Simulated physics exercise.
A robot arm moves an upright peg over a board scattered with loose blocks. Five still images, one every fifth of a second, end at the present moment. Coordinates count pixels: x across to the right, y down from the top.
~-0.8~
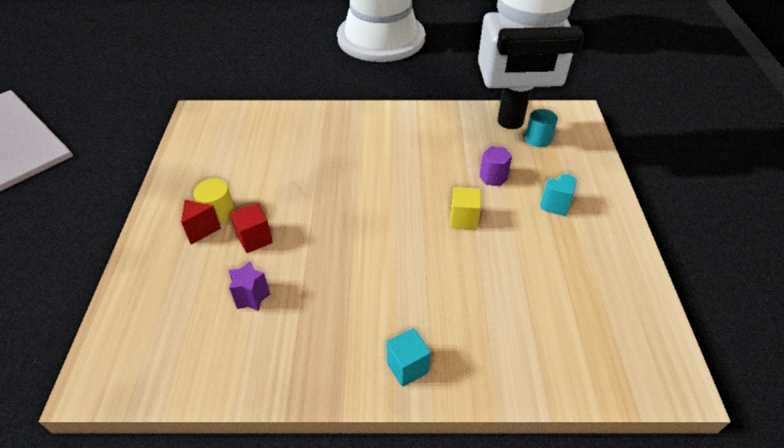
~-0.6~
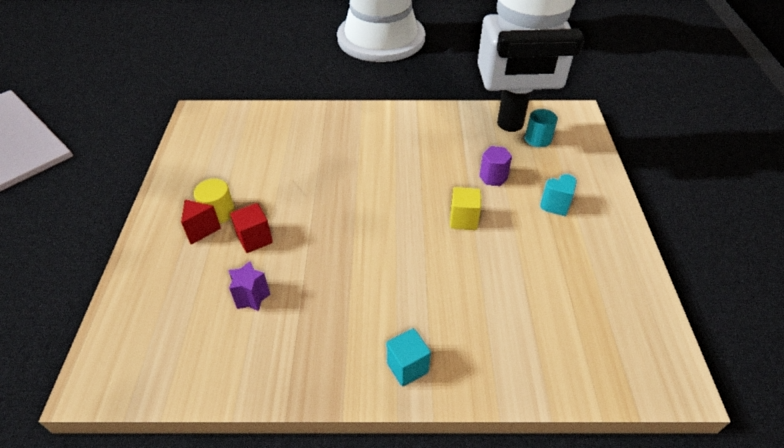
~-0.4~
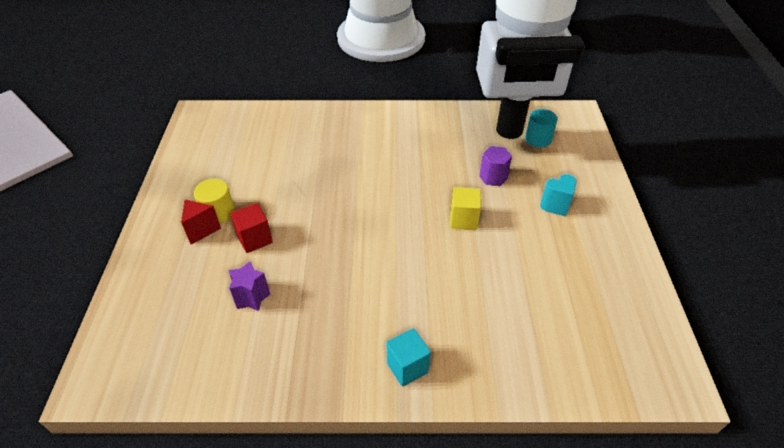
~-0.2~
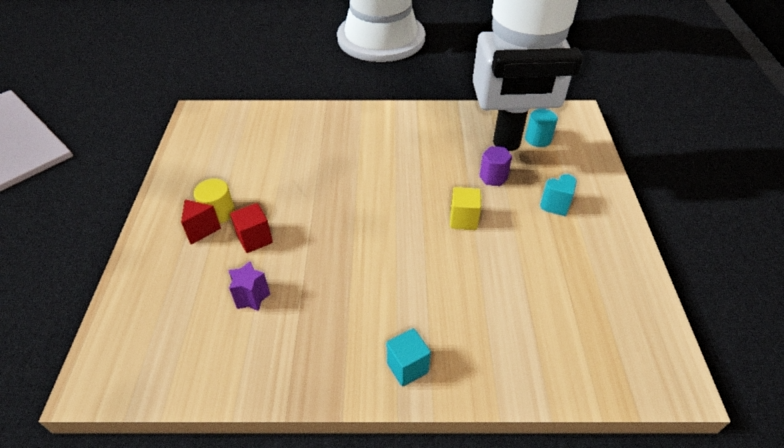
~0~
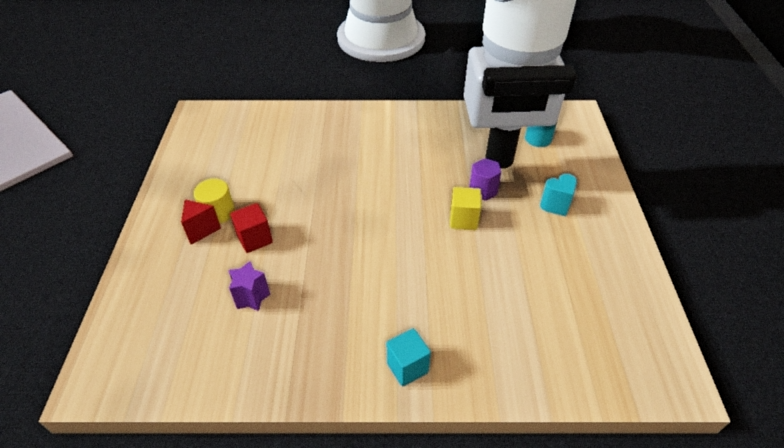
The clip opens on a robot arm holding a black peg upright near the far right of a wooden board scattered with colourful blocks. The peg creeps toward the viewer, then nudges the purple block slightly forward and left, close to the yellow block, while the other blocks stay still.
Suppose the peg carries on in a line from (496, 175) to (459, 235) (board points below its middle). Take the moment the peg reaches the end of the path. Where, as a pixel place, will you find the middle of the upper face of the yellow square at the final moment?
I'd guess (422, 246).
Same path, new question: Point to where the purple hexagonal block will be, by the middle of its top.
Its top middle: (442, 229).
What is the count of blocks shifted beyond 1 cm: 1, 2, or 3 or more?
It should be two, as far as I can tell.
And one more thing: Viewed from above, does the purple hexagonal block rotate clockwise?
Final answer: Yes.
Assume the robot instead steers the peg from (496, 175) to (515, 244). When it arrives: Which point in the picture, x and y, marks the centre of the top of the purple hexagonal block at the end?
It comes to (480, 182).
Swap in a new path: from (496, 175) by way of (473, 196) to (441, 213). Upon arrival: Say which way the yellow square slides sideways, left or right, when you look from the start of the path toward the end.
Sideways shift: Left.
What follows on the original path. One third of the way, peg at (487, 179); yellow square at (463, 205), turned 25° clockwise; purple hexagonal block at (474, 187).
Two thirds of the way, peg at (474, 199); yellow square at (444, 226), turned 30° clockwise; purple hexagonal block at (458, 208).
At the end, peg at (461, 220); yellow square at (422, 246), turned 40° clockwise; purple hexagonal block at (442, 229), turned 20° clockwise; turquoise heart block in place.
